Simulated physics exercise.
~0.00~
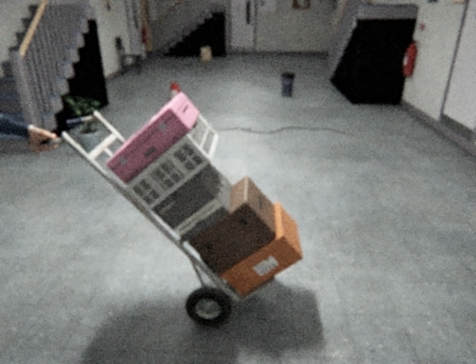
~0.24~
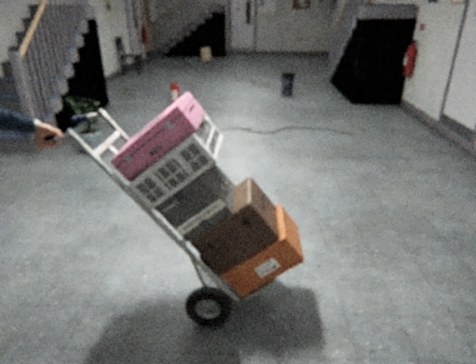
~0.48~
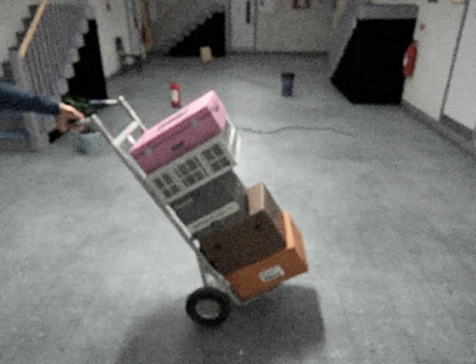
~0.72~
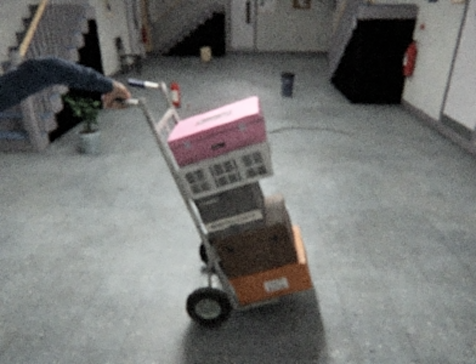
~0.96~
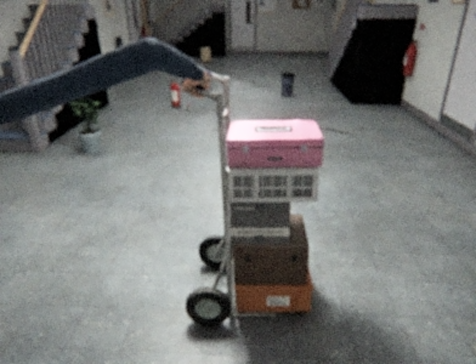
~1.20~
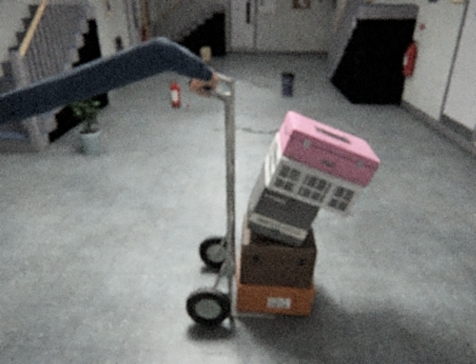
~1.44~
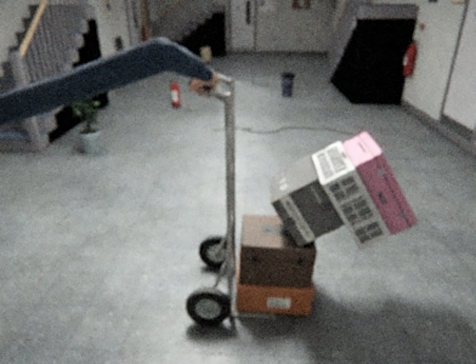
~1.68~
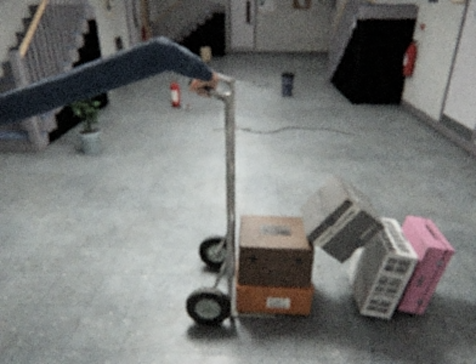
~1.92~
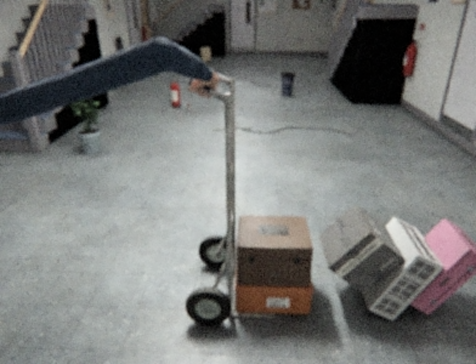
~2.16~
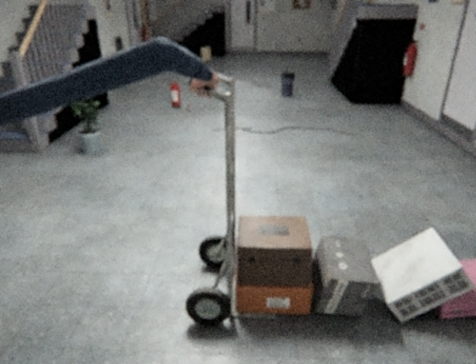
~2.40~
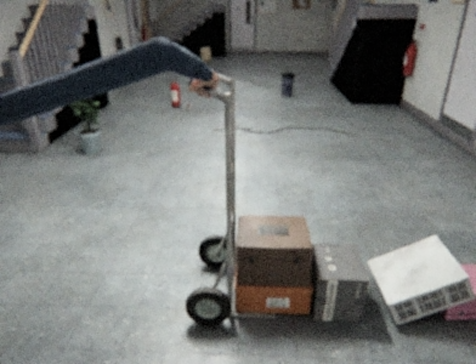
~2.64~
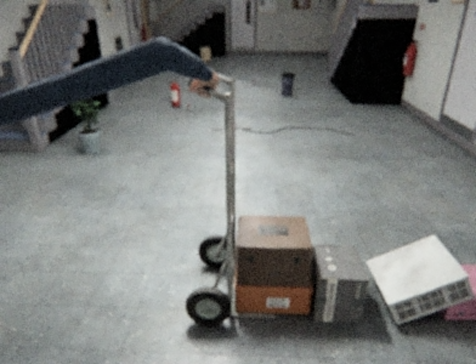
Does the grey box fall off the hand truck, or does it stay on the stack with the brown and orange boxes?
The grey box falls off and ends up on the floor to the right of the stack. The brown and orange boxes stay in place on the truck.
